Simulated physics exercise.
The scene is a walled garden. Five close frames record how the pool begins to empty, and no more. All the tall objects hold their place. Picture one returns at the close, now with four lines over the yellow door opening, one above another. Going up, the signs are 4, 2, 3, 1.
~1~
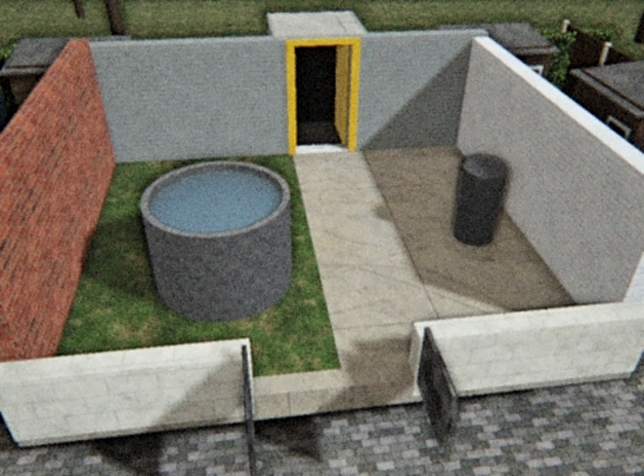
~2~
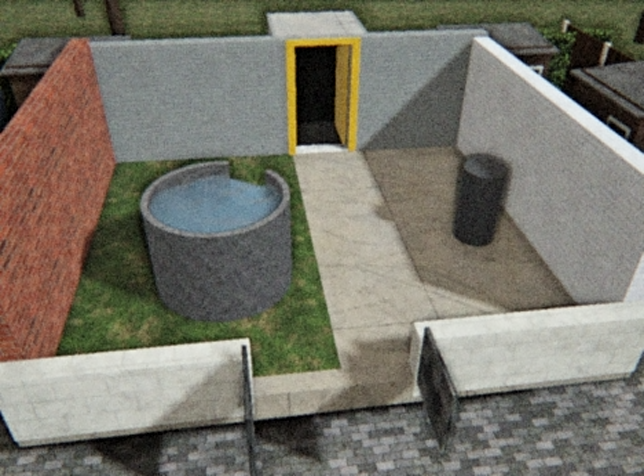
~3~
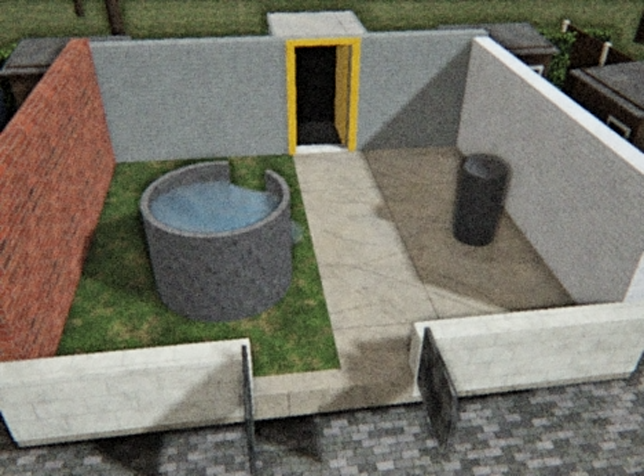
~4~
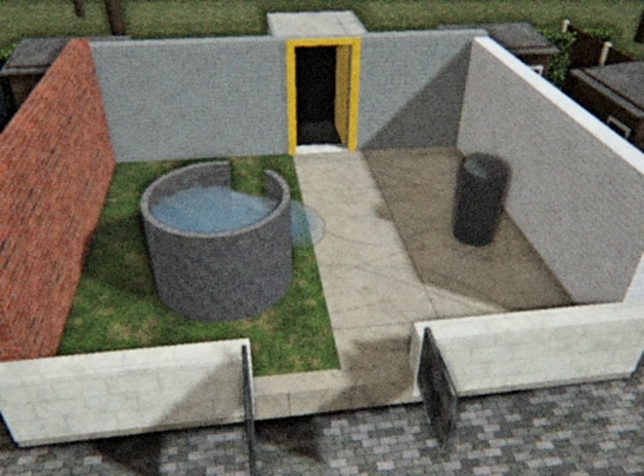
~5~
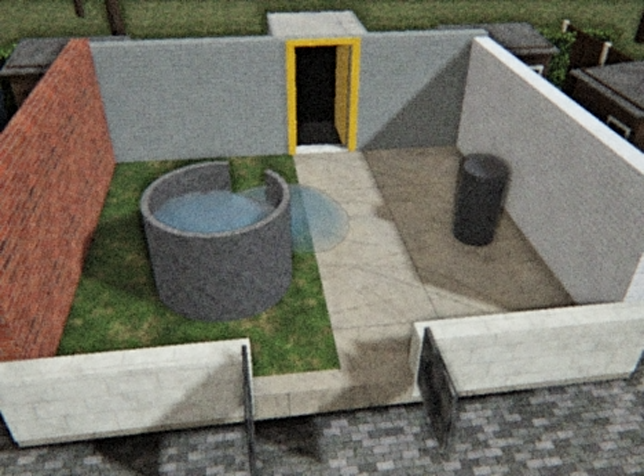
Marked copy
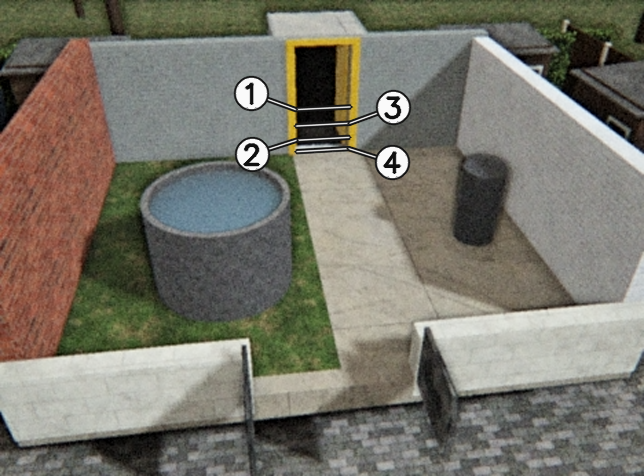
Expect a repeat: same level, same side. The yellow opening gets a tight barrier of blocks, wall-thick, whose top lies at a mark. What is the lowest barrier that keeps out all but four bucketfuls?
2 will do.
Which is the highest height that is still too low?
It is 4.
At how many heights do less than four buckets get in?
Three of them.
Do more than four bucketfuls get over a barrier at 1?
No, not at all.
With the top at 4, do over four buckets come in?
Yes.
On the marked copy, 1 at (323, 108); 2 at (322, 138); 3 at (323, 124); 4 at (322, 150); from the bottom up 4, 2, 3, 1.
If 1 is chosen, nothing gets over.
If 2 is chosen, a splash gets over, under a bucket.
If 3 is chosen, nothing gets over.
If 4 is chosen, some 20 bucketfuls get in.
